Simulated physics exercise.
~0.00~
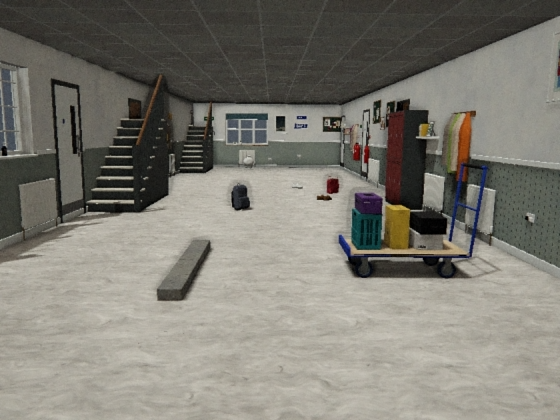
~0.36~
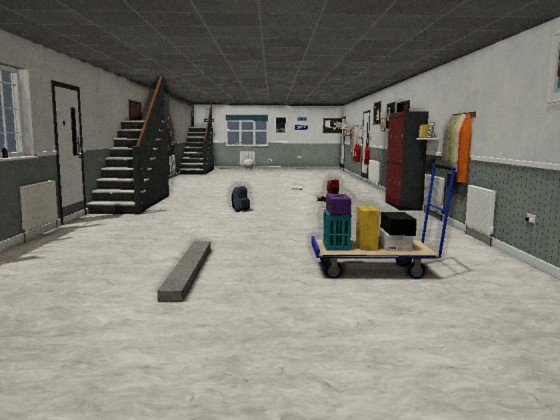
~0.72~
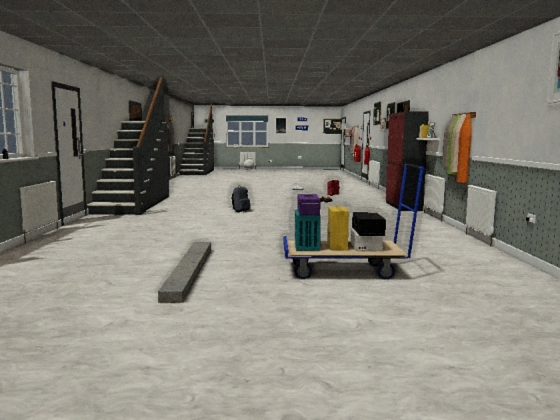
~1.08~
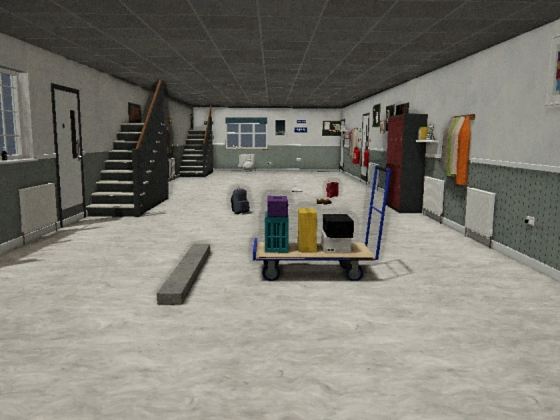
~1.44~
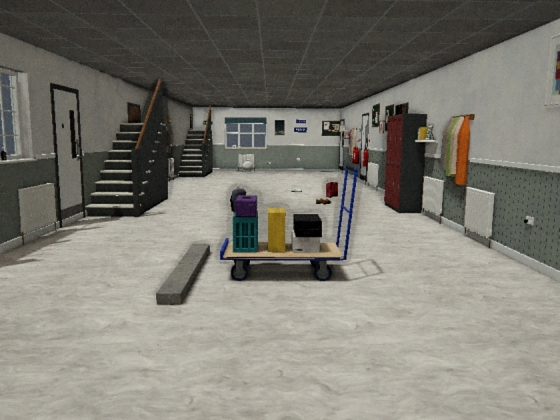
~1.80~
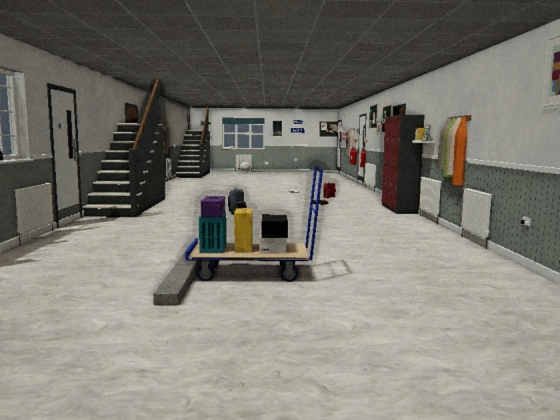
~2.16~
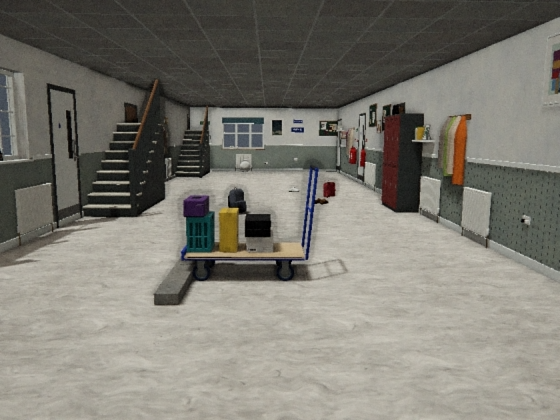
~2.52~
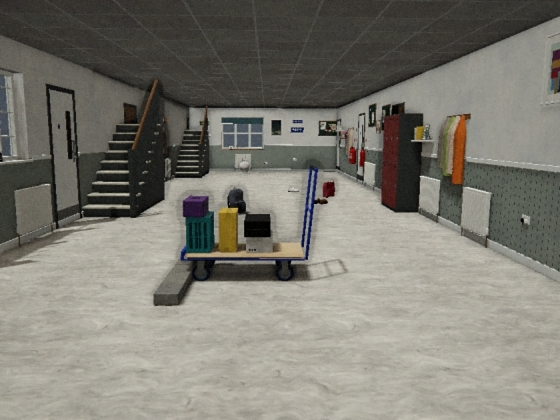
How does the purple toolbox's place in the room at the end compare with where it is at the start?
At the start the purple toolbox is right of the middle of the view, well away from the kerb. By the end it has been carried to the left of the middle, close to the kerb, and is still on top of the teal crate.
A flat trolley with a blue handle carries a small load across the pale floor of a long room, seen from the front with a slight sway. On its deck are a teal crate with a purple toolbox on top, a yellow carton, and a white parcel beneath a black crate. Staircases stand on the left, red lockers and hanging coats on the right. The trolley rolls steadily leftward from the right side towards a low grey kerb. It stops at the kerb, and everything stays on the deck, with the carton still upright.
